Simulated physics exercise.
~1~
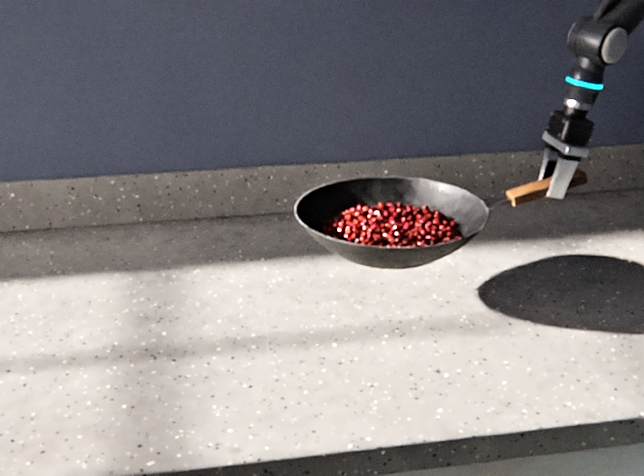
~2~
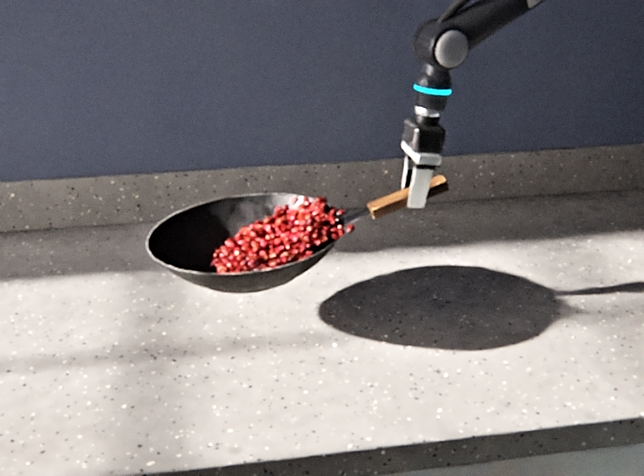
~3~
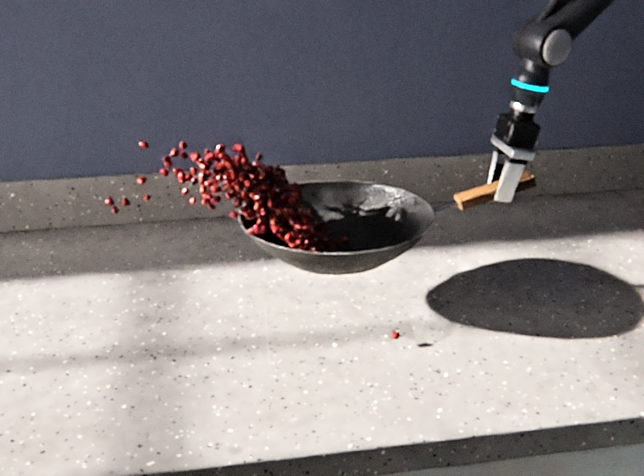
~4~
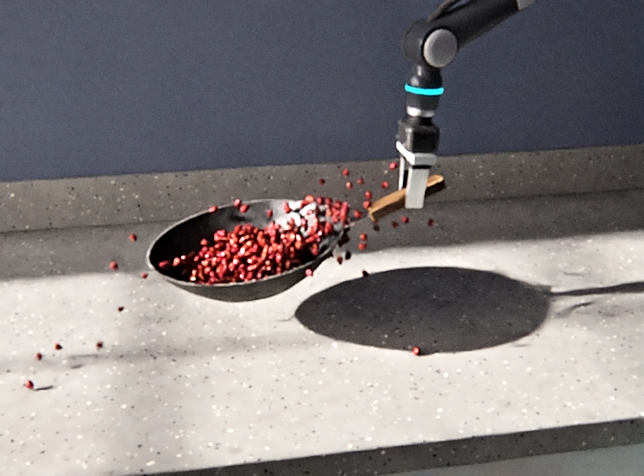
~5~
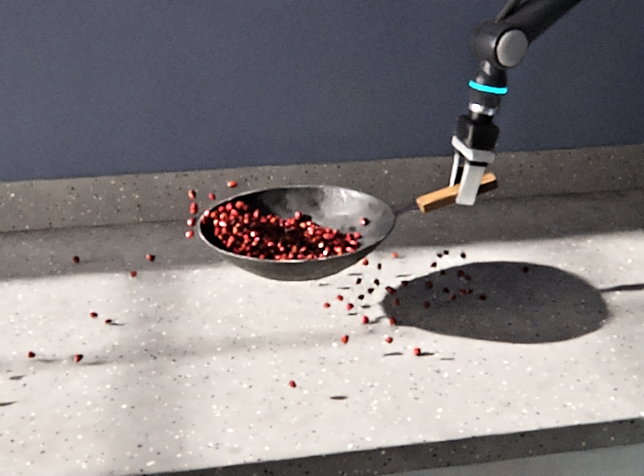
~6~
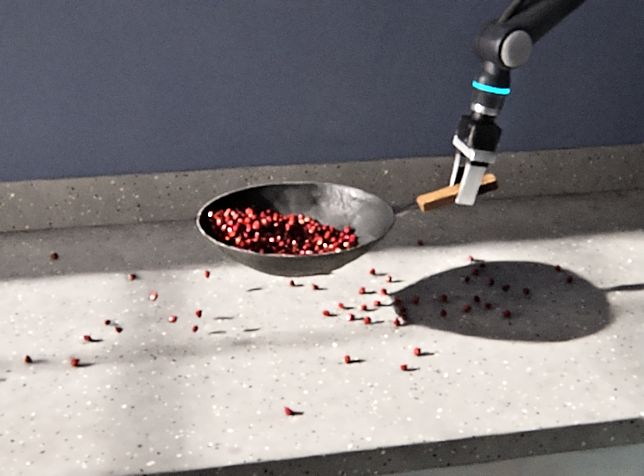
On a pale speckled countertop against a dark blue wall, seen from slightly above, a black robot arm with a glowing cyan ring grips the wooden handle of a dark wok holding small red beans. The arm swings the wok left, and the beans pile toward the handle side. It pushes back right, and a spray of beans flies up over the left rim. The wok swings left again, catching many while others scatter around it. It moves a little right and stops upright, with most beans inside and dozens strewn across the counter.
